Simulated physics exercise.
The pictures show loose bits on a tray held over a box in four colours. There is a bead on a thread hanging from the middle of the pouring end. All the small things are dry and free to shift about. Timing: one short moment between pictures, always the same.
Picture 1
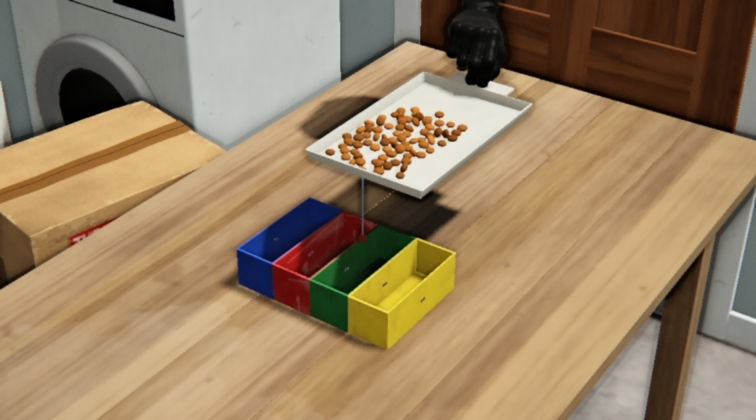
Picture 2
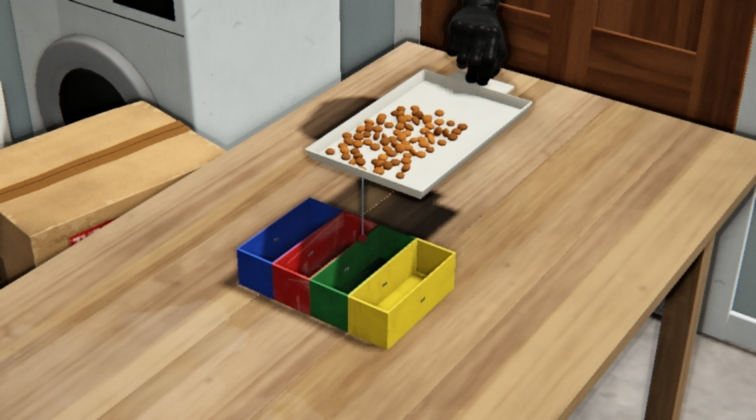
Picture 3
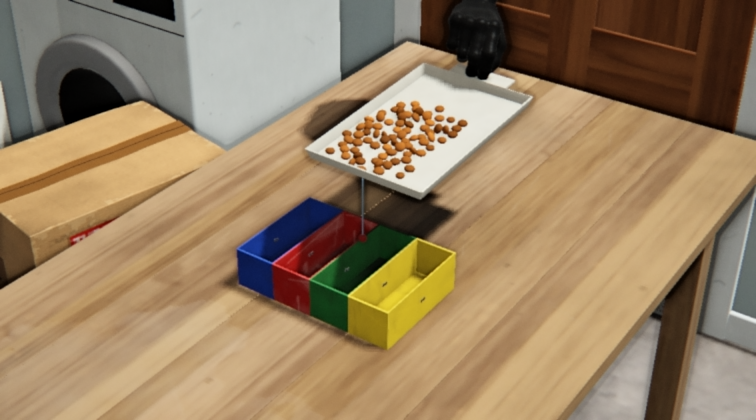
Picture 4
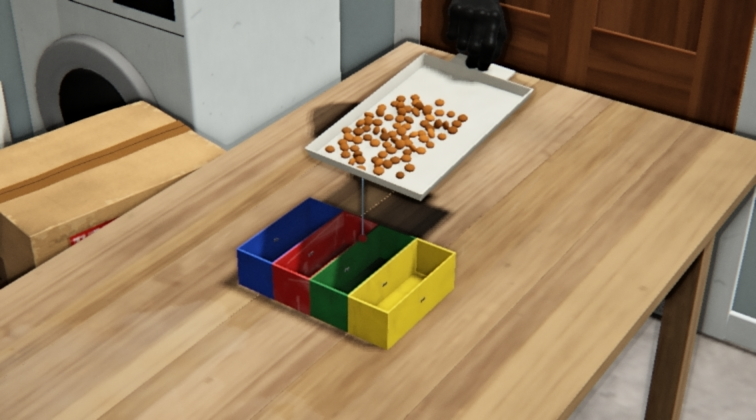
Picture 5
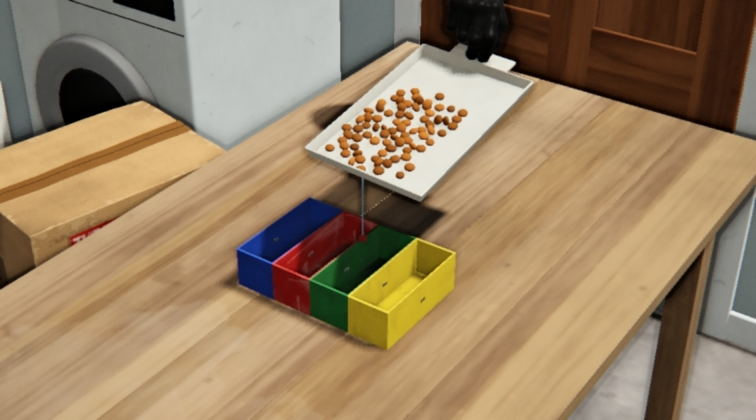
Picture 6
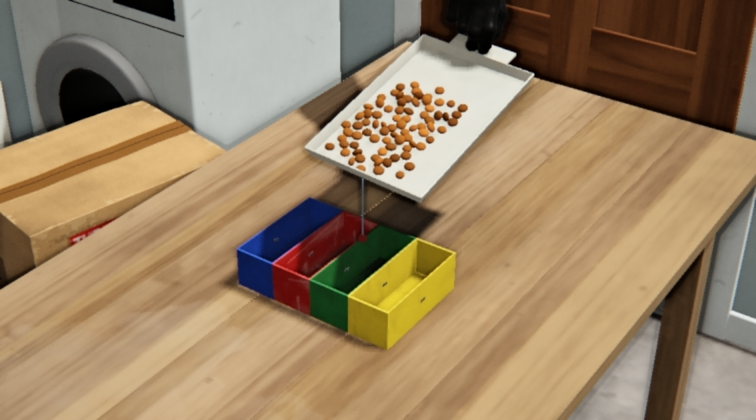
In the video, a black-gloved hand gradually raises the far end of a white tray of small brown bits above a blue, red, green and yellow box on a wooden table, tilting it while the bits shift only slightly.
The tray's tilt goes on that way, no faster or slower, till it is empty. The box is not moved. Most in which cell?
Yellow cell.
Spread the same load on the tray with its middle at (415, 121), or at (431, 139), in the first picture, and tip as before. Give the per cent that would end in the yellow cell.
Estimate: 60 % first, 70 % second.
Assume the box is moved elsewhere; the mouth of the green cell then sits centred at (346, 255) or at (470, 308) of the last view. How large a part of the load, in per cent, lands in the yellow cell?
Roughly 60 per cent, then roughly 0 per cent.
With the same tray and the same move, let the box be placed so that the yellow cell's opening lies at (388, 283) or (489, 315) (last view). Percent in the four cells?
Estimates in order: 90 percent, 90 percent.
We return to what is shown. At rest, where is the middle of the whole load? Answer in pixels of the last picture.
Near (392, 310), more or less.
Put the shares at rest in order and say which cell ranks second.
Second: The green cell.
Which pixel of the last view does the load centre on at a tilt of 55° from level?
Roughly at (389, 162).
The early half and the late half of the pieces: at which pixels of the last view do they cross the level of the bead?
Near (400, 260) to start, and near (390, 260) afterwards.
Just after the last frame, tray tipped steeply; almost all on the tray; just a few falling or outside the box.
A moment on, tray tipped right over; roughly a third on the tray; roughly a third in the yellow cell; about a tenth in the green cell; roughly a quarter falling or outside the box.
Further on, tray tipped past a quarter turn; roughly two thirds in the yellow cell; roughly a quarter in the green cell; just a few in the red cell; about a tenth falling or outside the box.
When it is over, tray tipped past a quarter turn; roughly two thirds in the yellow cell; roughly a quarter in the green cell; just a few in the red cell; not one in the blue cell; about a tenth outside the box.
